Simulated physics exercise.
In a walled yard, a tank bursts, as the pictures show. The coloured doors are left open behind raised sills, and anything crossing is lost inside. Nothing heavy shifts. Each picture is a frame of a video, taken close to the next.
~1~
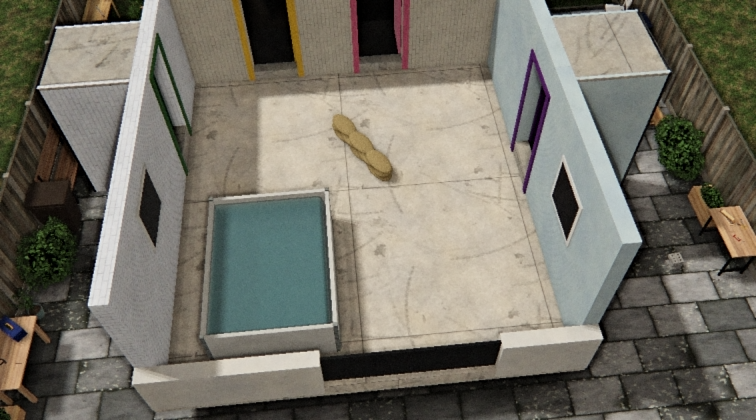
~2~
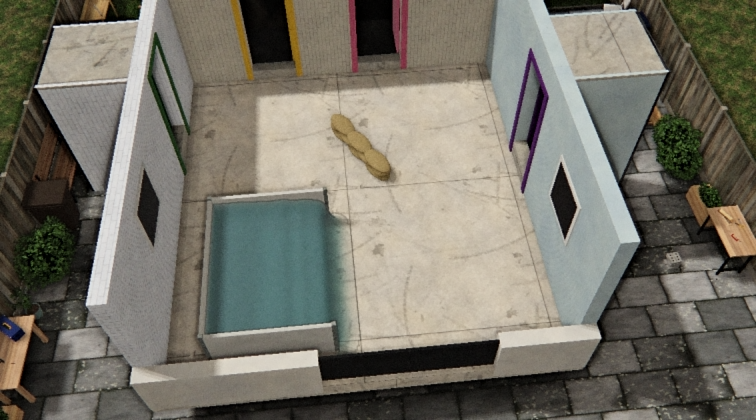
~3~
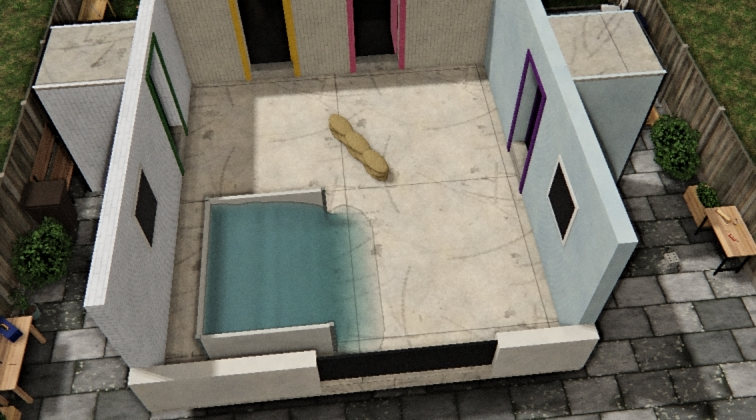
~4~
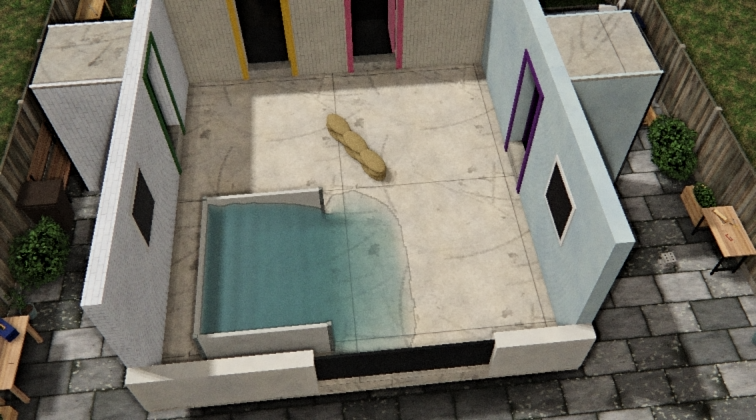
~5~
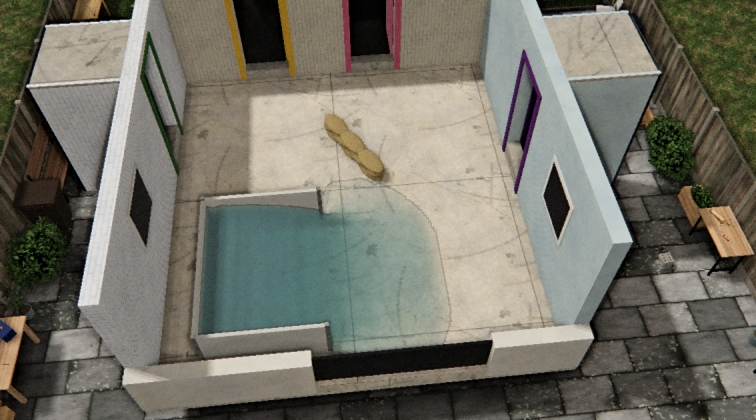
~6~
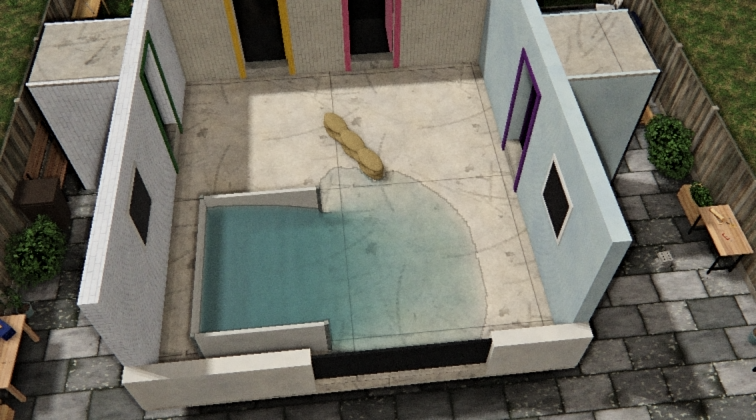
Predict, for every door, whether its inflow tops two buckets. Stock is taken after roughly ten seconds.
Result: The yellow door holds up fine I think, the pink door holds up fine I think, the purple door holds up fine I think, the green door holds up fine I think.
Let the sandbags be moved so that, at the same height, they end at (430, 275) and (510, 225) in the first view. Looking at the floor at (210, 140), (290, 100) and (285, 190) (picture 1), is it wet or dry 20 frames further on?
As listed: Spared, spared, spared.
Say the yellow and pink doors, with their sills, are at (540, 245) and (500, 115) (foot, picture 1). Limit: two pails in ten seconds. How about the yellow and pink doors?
So the yellow one runs past it while the pink one keeps within it.
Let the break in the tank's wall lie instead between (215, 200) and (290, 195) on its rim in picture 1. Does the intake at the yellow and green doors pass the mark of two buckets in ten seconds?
Briefly, the yellow one crosses the line and the green one remains below the line.
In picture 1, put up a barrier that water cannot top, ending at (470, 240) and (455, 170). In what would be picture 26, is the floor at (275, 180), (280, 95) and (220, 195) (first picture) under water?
Log, spots one to three: Spared; spared; spared.
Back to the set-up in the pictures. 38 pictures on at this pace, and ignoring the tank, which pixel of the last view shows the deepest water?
Somewhere near (186, 91), I think.
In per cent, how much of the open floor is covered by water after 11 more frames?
About 45 in a hundred.
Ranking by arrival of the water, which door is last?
Result: The green-painted one.
A moment on, water covers 40 % of the floor; the yellow door not reached, the pink door not reached, the purple door wet at the sill, nothing in, the green door not reached.
Next, water covers 45 % of the floor; the yellow door not reached, the pink door not reached, the purple door wet at the sill, nothing in, the green door not reached.
Then, water covers 55 % of the floor; the yellow door not reached, the pink door wet at the sill, nothing in, the purple door wet at the sill, nothing in, the green door not reached.
Later, water covers 85 % of the floor; the yellow door wet at the sill, nothing in, the pink door wet at the sill, nothing in, the purple door wet at the sill, nothing in, the green door not reached.
In the end, water covers 95 % of the floor; the yellow door wet at the sill, nothing in, the pink door wet at the sill, nothing in, the purple door wet at the sill, nothing in, the green door wet at the sill, nothing in.
